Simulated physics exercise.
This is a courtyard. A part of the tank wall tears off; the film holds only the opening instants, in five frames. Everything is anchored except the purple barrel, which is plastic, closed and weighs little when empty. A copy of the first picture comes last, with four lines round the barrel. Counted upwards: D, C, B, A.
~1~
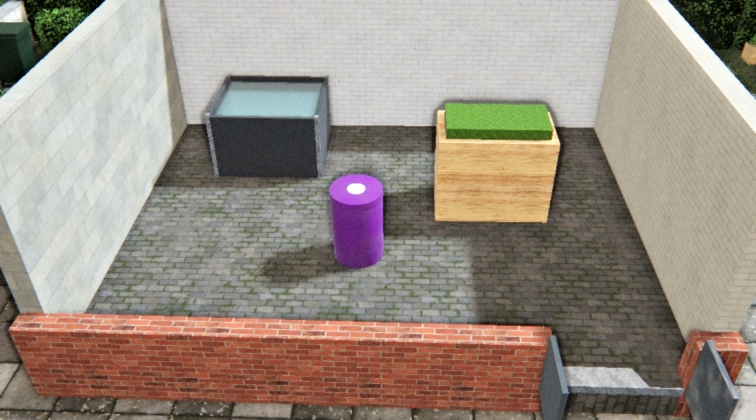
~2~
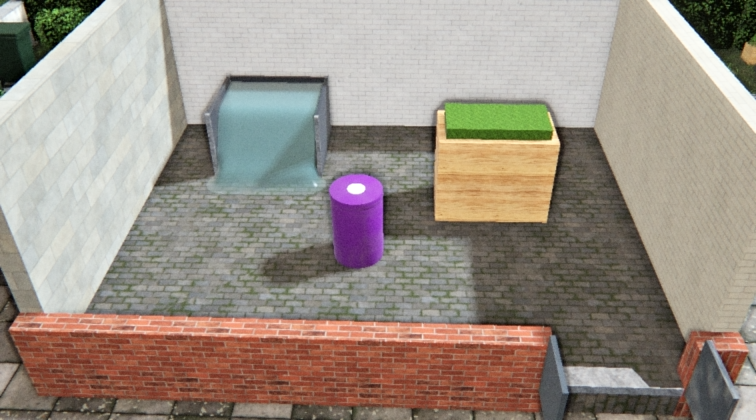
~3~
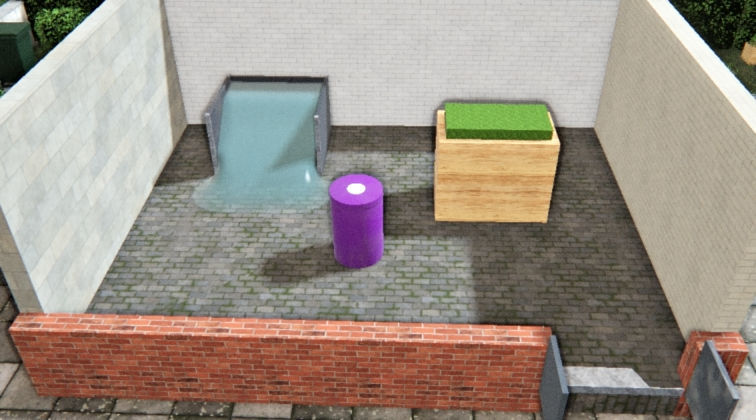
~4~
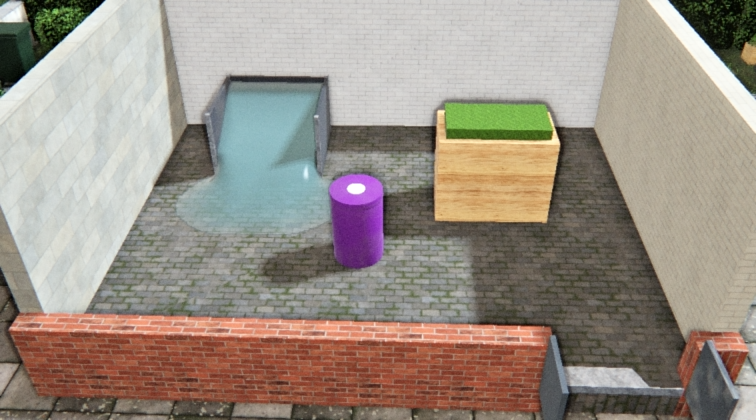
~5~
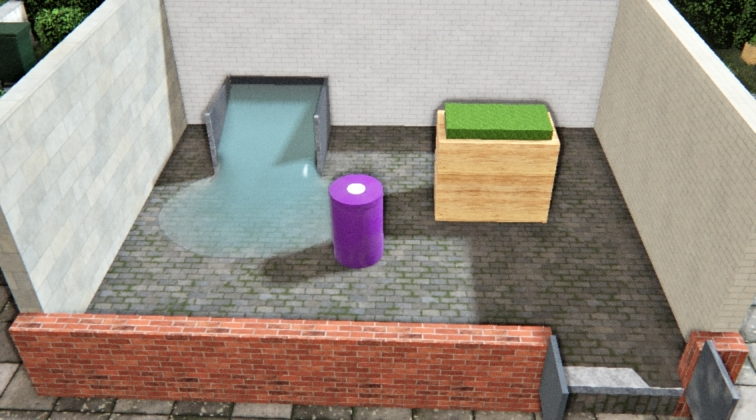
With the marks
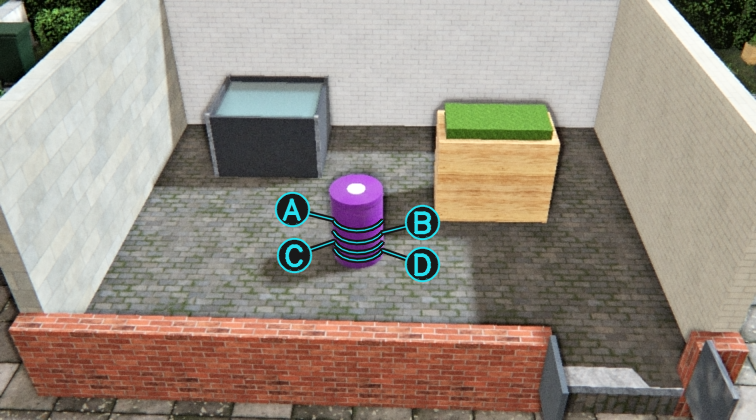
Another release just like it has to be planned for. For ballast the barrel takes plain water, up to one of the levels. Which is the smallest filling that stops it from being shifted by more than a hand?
Take C.
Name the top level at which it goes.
It is D.
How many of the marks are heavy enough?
Three.
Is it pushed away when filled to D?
Yes.
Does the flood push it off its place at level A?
No, that is safe.
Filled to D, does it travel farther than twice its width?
No, it does not.
On the marked copy, A at (356, 230); B at (356, 242); C at (357, 252); D at (357, 260); from the bottom up D, C, B, A.
If A is chosen, it does not move.
If B is chosen, it does not move.
If C is chosen, it does not move.
If D is chosen, it is pushed about its own width away.
